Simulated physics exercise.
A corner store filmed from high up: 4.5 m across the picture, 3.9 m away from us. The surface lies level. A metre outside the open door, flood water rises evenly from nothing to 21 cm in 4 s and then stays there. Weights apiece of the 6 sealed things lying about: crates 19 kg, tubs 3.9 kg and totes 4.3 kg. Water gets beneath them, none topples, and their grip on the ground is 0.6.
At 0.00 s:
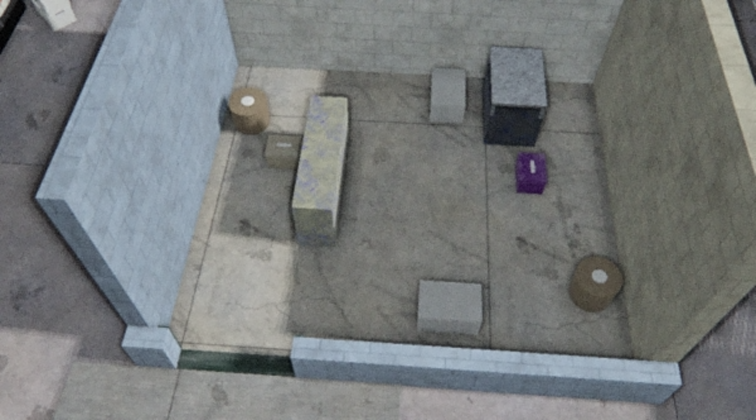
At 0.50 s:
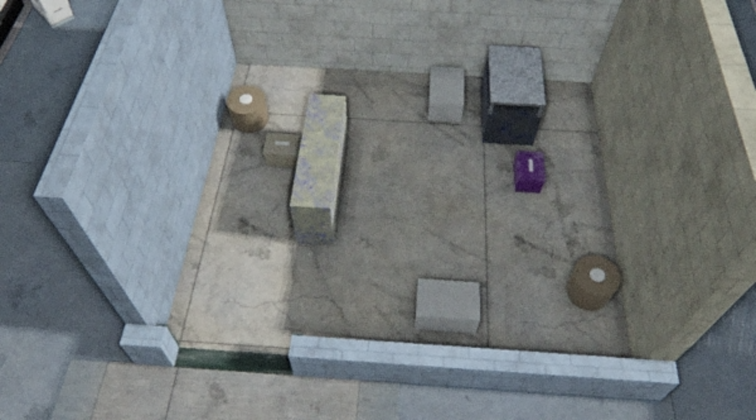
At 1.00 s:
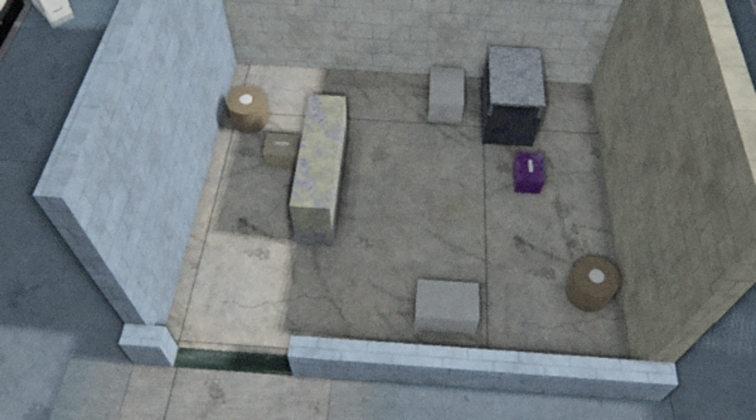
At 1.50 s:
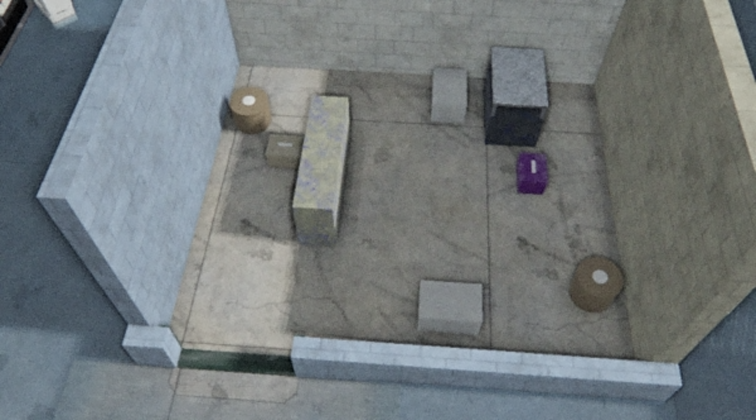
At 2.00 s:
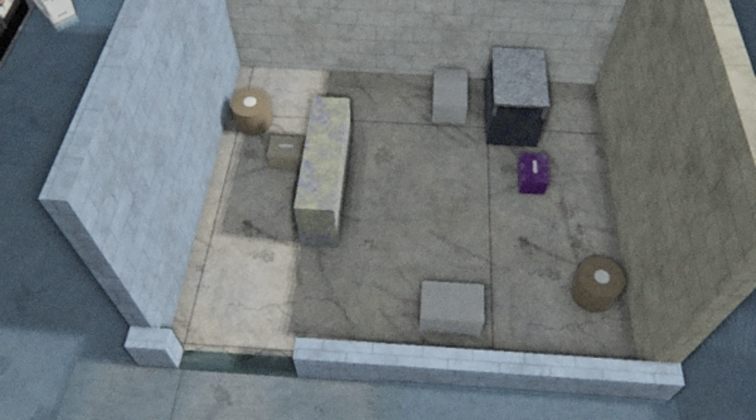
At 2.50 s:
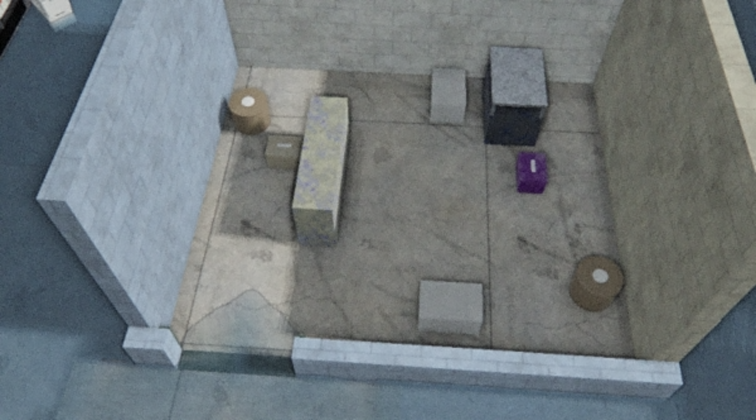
In a small walled store seen from above, water spread over the pavement outside and then crept in through the doorway at the lower left, while the tubs, boxes and shelves inside stayed put.
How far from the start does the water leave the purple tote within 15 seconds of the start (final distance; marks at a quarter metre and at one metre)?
Purple tote slides a little.
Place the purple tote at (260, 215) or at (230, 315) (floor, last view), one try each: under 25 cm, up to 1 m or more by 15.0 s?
In that order: It ends far away; it ends far away.
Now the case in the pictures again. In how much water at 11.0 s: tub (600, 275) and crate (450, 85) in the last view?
Roughly 10 and 7 cm.
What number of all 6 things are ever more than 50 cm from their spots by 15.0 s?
I count 6.
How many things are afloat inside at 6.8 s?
1 of them.
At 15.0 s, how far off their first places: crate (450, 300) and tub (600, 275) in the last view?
In turn: 120 cm, 60 cm.
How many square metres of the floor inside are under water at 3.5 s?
Roughly 2.5 m2.
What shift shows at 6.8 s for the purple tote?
About 0 cm.
After 3.5 s the purple tote is near (533, 167), 0.0 m from its start, aground; 0 afloat.
After 6.8 s the purple tote is near (533, 167), 0.0 m from its start, aground; 1 afloat.
After 11.0 s the purple tote is near (545, 181), 0.2 m from its start, afloat; 4 afloat.
After 15.0 s the purple tote is near (542, 202), 0.5 m from its start, afloat; 6 afloat.
